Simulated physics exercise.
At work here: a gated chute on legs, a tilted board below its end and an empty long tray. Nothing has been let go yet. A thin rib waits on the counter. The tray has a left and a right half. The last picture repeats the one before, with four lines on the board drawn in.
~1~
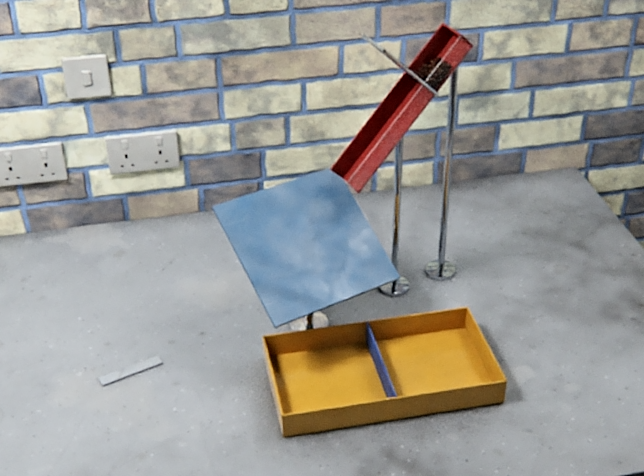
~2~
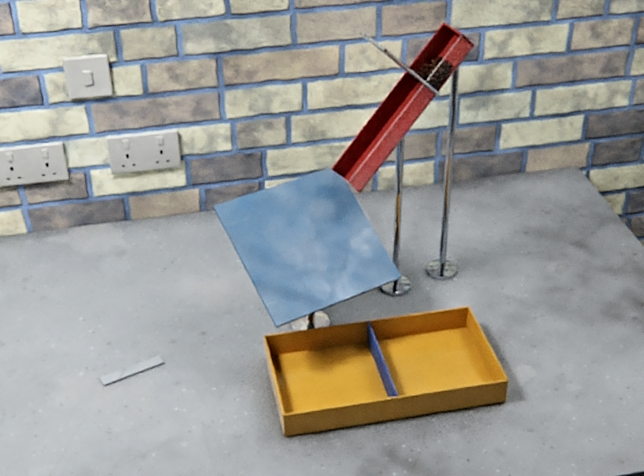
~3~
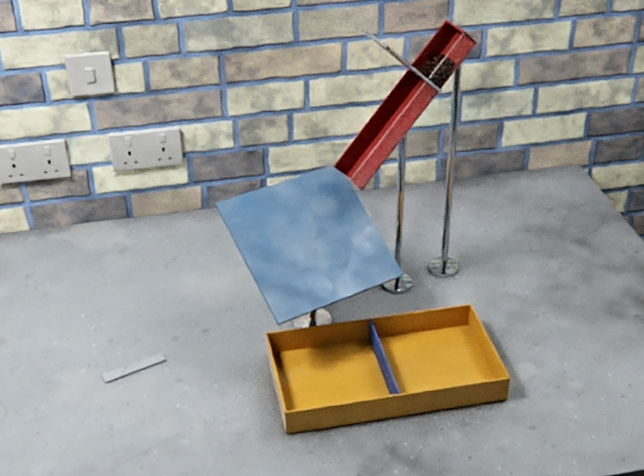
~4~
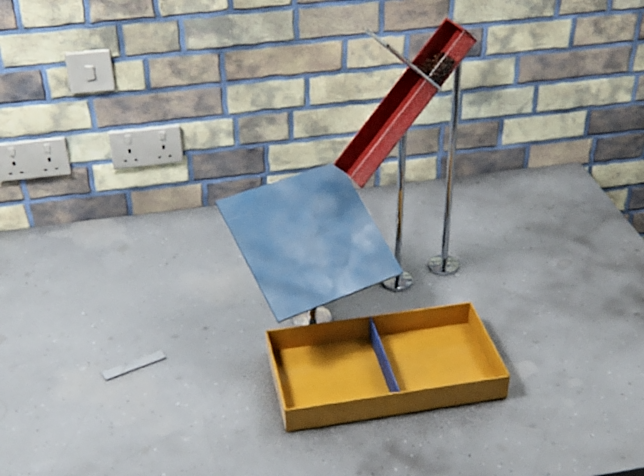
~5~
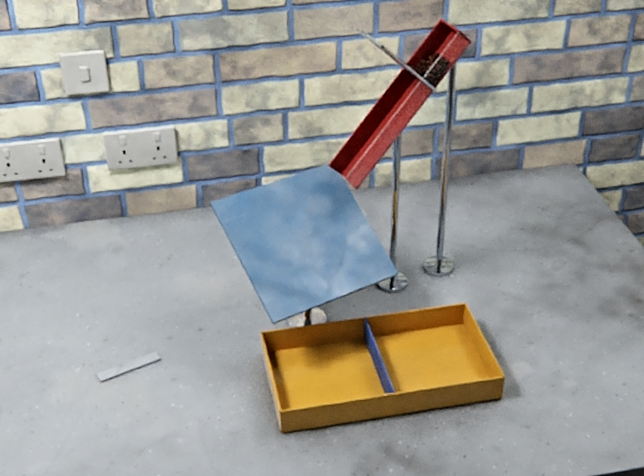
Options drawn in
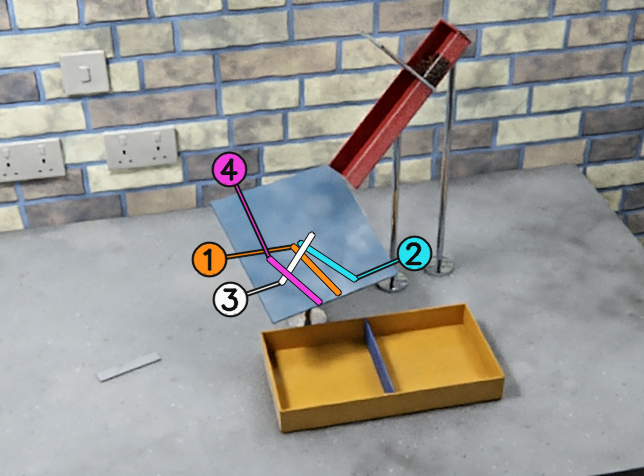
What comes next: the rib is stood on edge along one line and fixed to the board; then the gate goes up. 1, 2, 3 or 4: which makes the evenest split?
It is 1.
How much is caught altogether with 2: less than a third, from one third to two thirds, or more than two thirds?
More than two thirds.
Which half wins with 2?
The right half.
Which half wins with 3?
More lands on the left.
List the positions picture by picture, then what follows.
In the first picture, load behind the gate at (431, 72), allspice berries; lip of the chute at (351, 186), sloping fairly steeply.
In the second picture, middle of the board at (308, 242), tilted fairly steeply; middle of its low edge at (341, 301); of its high edge at (277, 185).
In the third picture, front corners of the tray at (286, 412) and (509, 378); front end of its middle wall at (400, 394); gate still shut at (414, 71).
In the fourth picture, middle of the load at (435, 67); lip at (354, 181).
In the fifth picture, middle of the load at (429, 68); lip at (349, 182).
On the marked copy, line 1 from (293, 246) to (338, 292); line 2 from (300, 243) to (354, 278); line 3 from (311, 235) to (281, 282); line 4 from (270, 259) to (319, 302).
With 1, of what is caught, about half in the left half, about half in the right.
With 2, of what is caught, a small part in the left half, most in the right.
With 3, of what is caught, most in the left half, about a quarter in the right.
With 4, of what is caught, nearly all in the left half, a small part in the right.
